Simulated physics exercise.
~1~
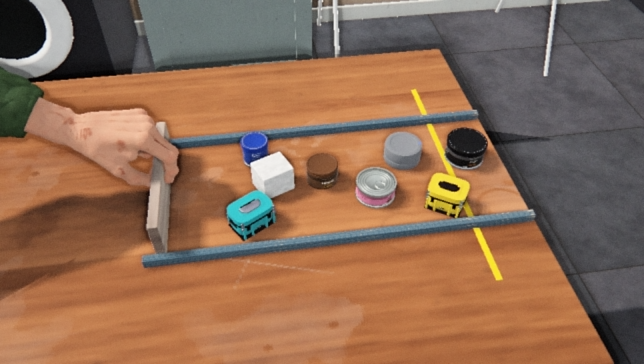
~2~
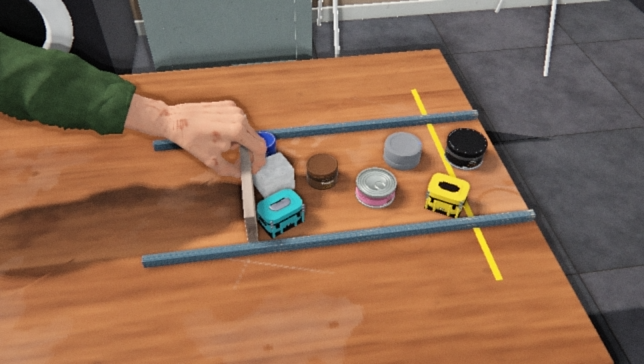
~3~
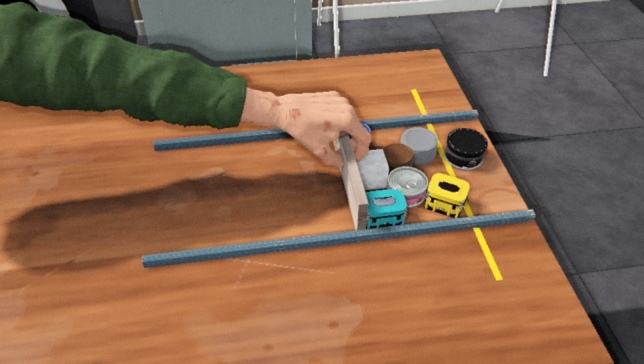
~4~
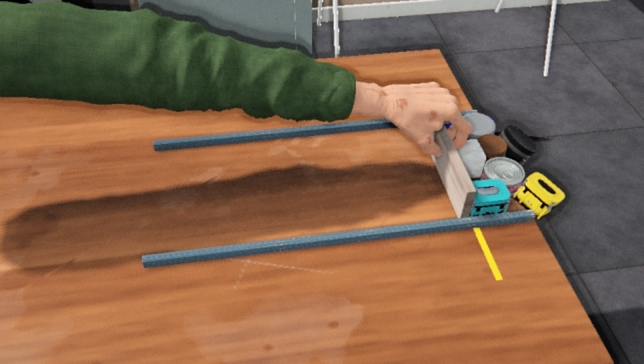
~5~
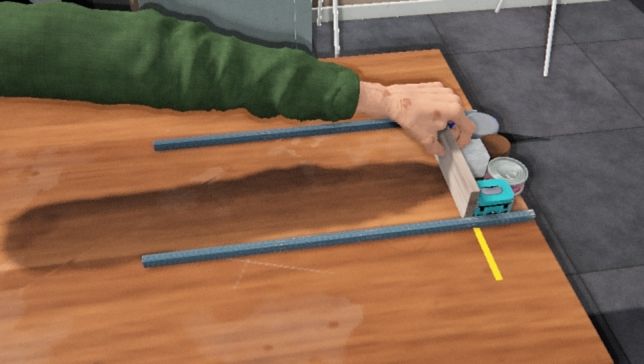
A hand in a green sleeve grips an upright board on a wooden table, seen from above at an angle, with grey floor beyond the right edge. Between two blue-grey rails sit a blue pot, white block, turquoise case, brown and grey lids, a pink-and-silver tin, a yellow case and a black pot, with yellow tape near the edge. The board slides right, gathering the nearer things into a cluster. It pushes on to the tape, shoving the yellow case and black pot over the edge. The board stops, those two drop from view, and the turquoise case and tin remain at the brink.
